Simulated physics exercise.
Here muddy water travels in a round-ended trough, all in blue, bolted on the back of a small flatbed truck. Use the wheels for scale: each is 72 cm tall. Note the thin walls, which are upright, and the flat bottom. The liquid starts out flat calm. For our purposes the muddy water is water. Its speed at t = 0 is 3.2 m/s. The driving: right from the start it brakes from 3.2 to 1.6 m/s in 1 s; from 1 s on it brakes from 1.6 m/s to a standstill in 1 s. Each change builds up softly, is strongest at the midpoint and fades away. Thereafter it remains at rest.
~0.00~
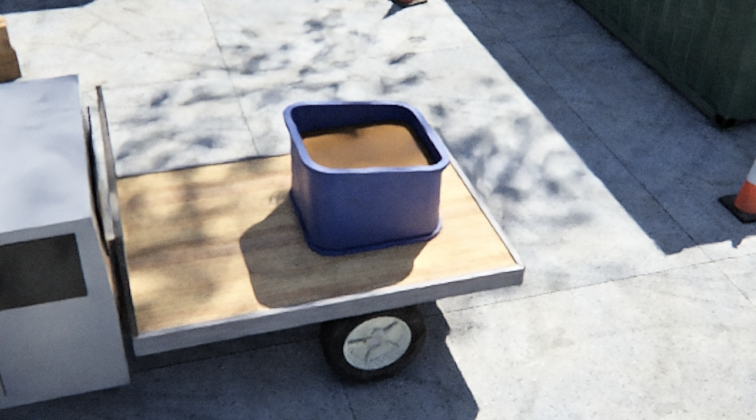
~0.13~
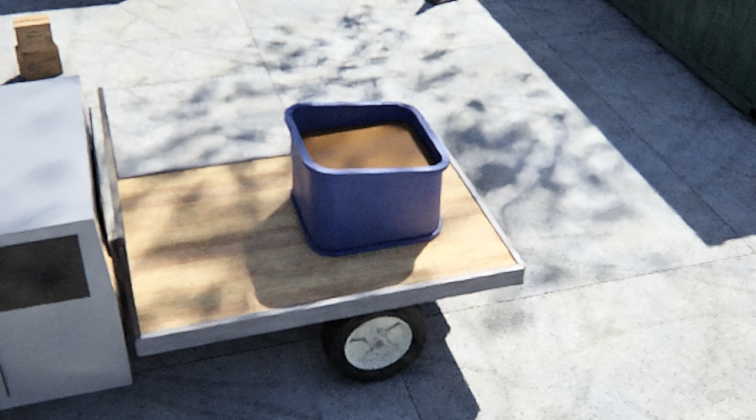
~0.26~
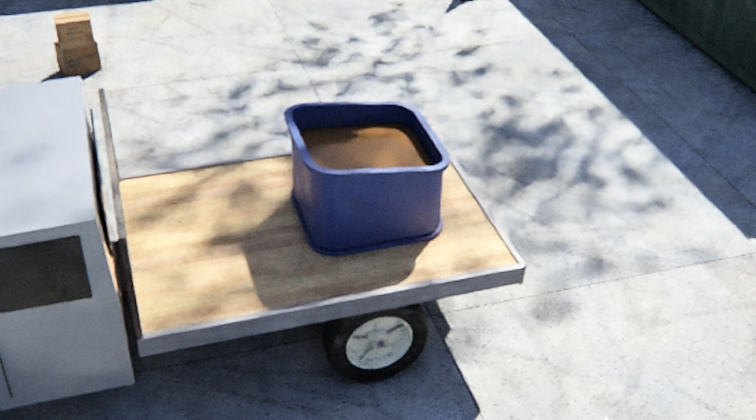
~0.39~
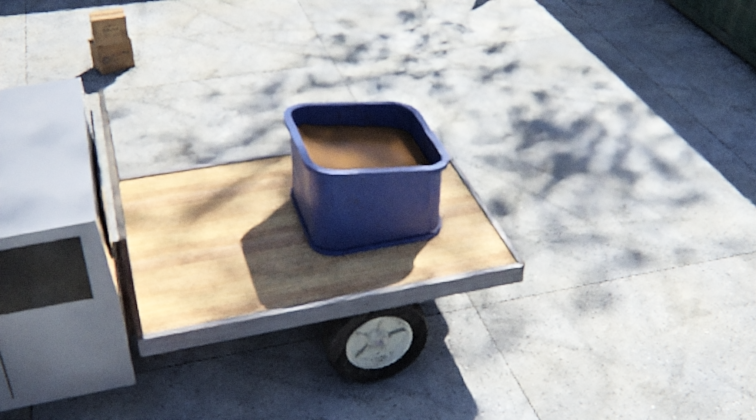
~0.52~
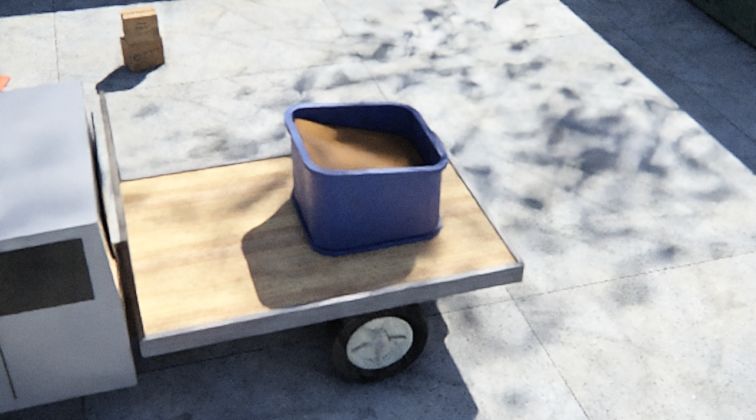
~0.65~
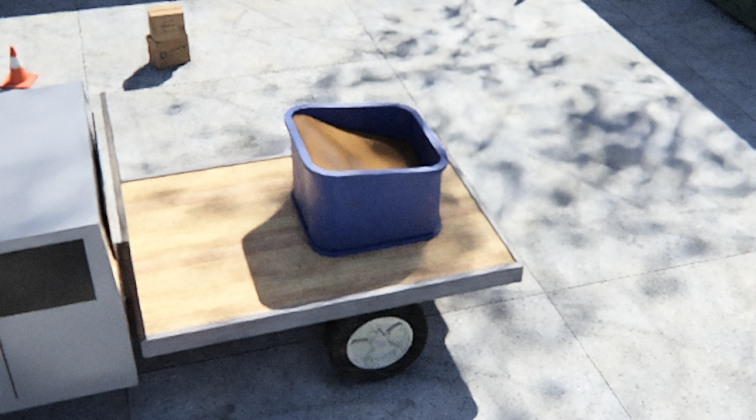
A flatbed truck rolls left across pavement as muddy water tilts in its blue trough.
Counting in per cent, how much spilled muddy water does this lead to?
Some 7 per cent goes overboard.
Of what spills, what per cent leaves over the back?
I'd put it at about 60 percent of what spills.
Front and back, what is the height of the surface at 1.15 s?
The surface sits near 38 cm in front and near 54 cm at the rear.
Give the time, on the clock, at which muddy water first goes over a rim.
I'd put it at near 2.2 seconds.
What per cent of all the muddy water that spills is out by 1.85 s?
Close to 0 in a hundred.
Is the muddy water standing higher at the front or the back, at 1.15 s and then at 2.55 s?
Towards the aft end first, then towards the aft end.
Then, 1.15 s in, front 38 cm, middle 43 cm, back 54 cm above the floor; no loss so far.
Then, 1.85 s in, front 76 cm, middle 36 cm, back 24 cm above the floor; no loss so far.
Then, 2.55 s in, front 26 cm, middle 40 cm, back 67 cm above the floor; the loss stands at 2 per cent, over the front.
Then, 4.99 s in, the loss stands at 7 per cent, mostly over the back, some over the front, 23 of 332 litres.
